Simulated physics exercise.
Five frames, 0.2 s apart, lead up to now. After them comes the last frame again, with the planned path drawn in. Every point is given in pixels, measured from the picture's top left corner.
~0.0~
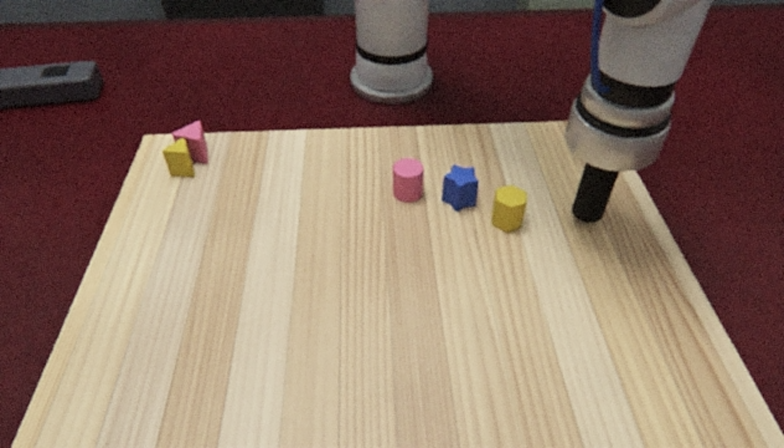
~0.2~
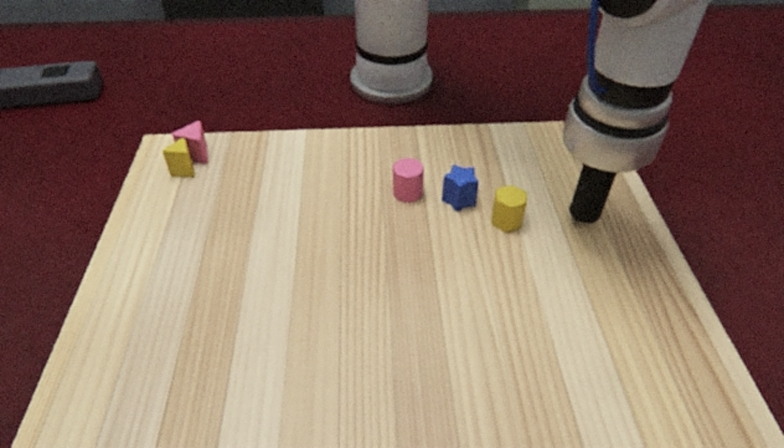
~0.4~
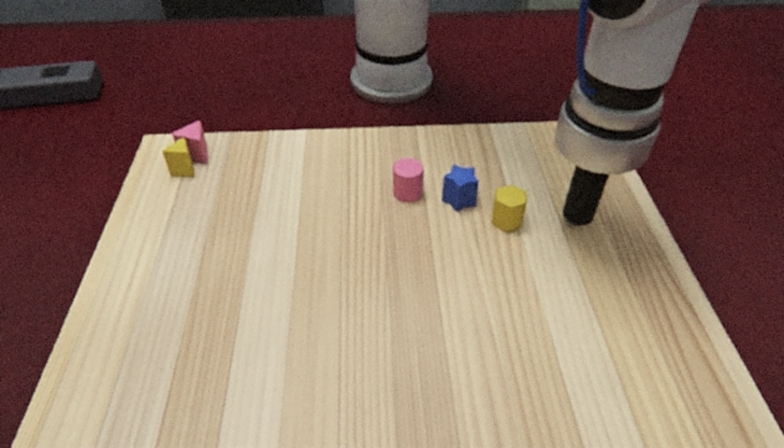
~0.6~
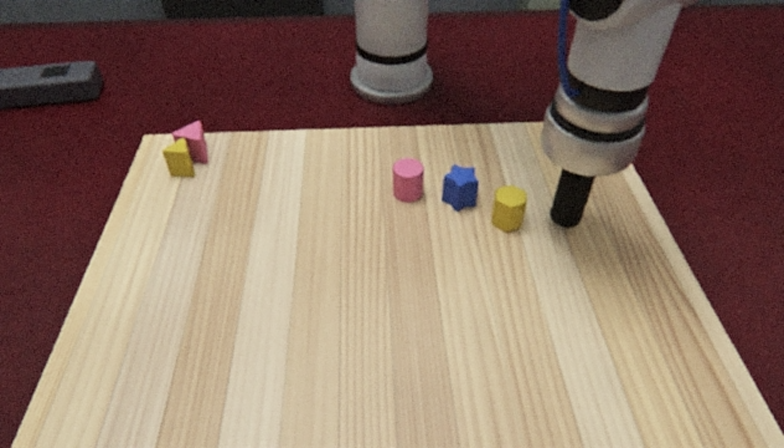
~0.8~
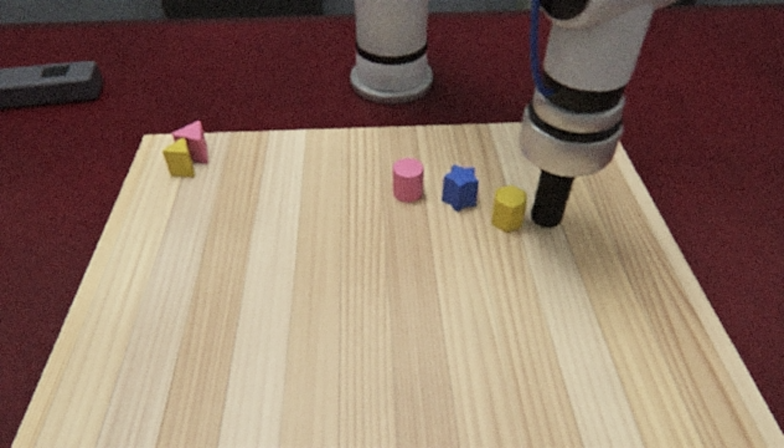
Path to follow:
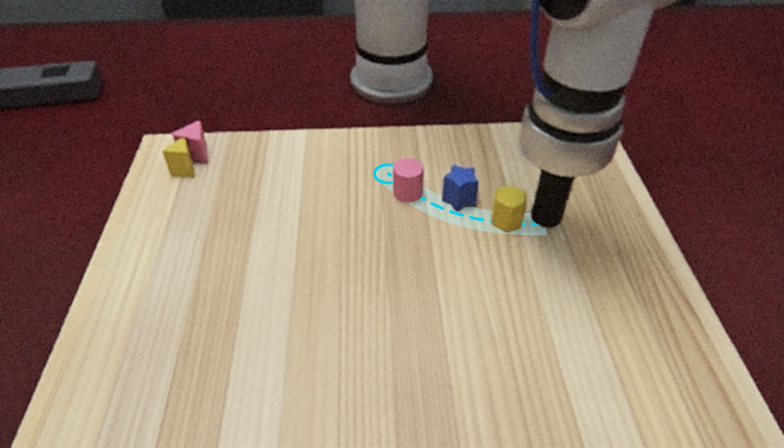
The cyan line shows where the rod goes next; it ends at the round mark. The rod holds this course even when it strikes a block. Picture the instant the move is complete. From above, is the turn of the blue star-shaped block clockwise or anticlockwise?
Viewed from overhead, the blue star-shaped block winds up turned clockwise.
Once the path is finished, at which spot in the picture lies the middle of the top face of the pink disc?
I'd say the pink disc ends with its top centre at (359, 147).
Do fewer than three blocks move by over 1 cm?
No - that is not the case.
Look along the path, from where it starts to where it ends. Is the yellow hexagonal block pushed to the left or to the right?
Displaced left.
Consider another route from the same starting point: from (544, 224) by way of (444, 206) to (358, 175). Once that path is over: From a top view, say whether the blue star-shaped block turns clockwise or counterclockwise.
It turns clockwise.
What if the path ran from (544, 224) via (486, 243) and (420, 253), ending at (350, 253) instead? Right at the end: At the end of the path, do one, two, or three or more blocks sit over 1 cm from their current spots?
My best guess is that a single block moves over 1 cm.
The drawn path runs from (544, 224) by way of (483, 220) and (428, 202) to (388, 174).
The first path, step by step. One third of the way, rod at (483, 213); blue star-shaped block at (450, 168), turned 15° clockwise; yellow hexagonal block at (455, 187), turned 20° clockwise.
Two thirds of the way, rod at (427, 194); pink disc at (387, 158); blue star-shaped block at (436, 156), turned 95° clockwise; yellow hexagonal block at (398, 178), turned 25° anticlockwise.
At the end, rod at (388, 167); pink disc at (359, 147); blue star-shaped block at (429, 152), turned 155° clockwise; yellow hexagonal block at (386, 177), turned 50° anticlockwise.
